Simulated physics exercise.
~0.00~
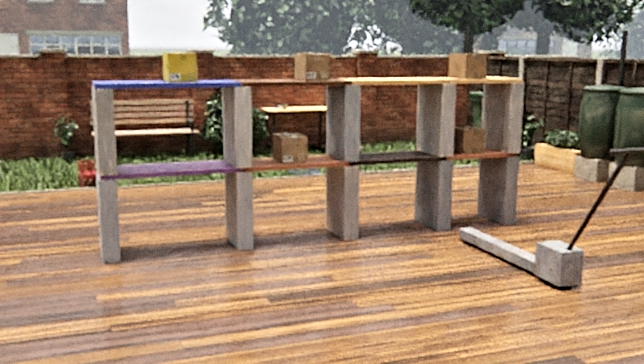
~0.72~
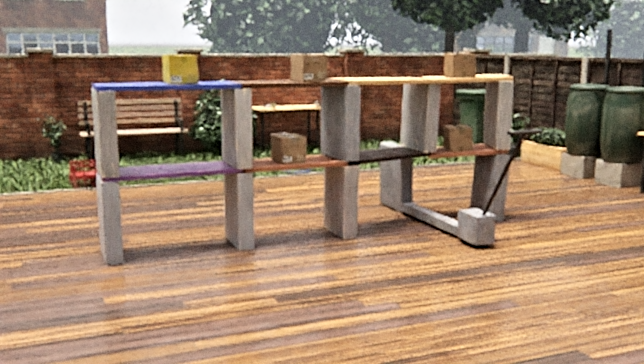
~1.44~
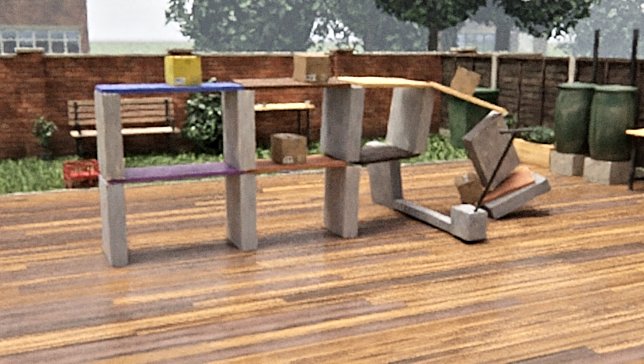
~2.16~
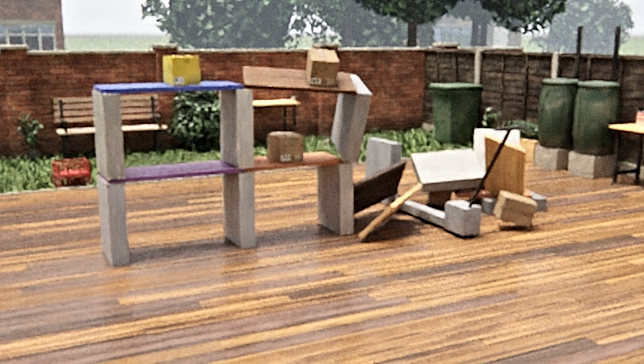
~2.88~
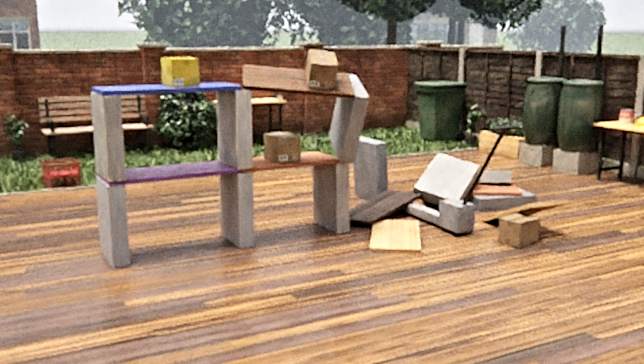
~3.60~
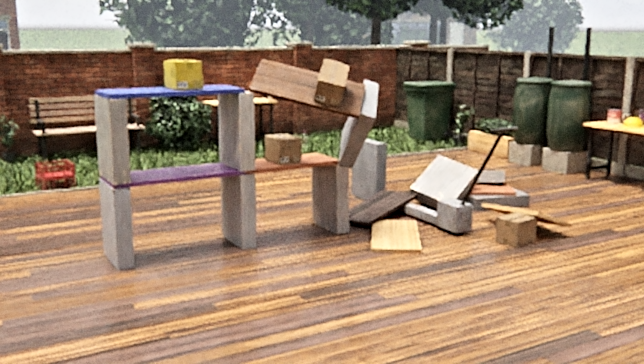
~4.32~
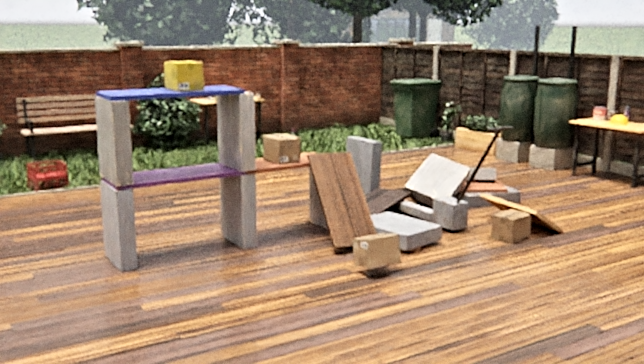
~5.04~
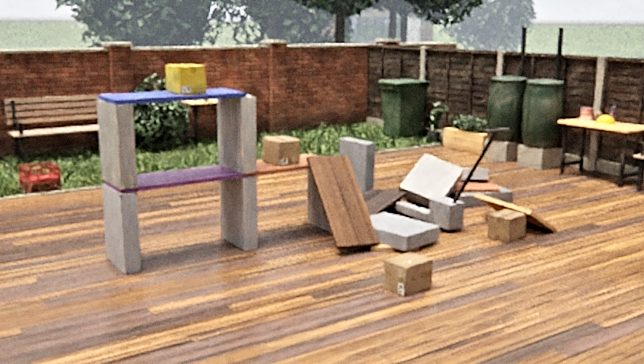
A two-tier row of pale grey uprights carrying loose boards and small boxes stands on a wet-looking wooden deck, seen from the front with a brick wall, bench and green bins behind. A low jack with a long handle slides in from the right and pushes the foot of an upright leftward. The right end buckles and crashes down in a heap of boards, blocks and boxes. The upper brown board then tilts and slides down with its box, which lands out front. The left section stays standing, with its blue and purple boards and yellow carton in place.
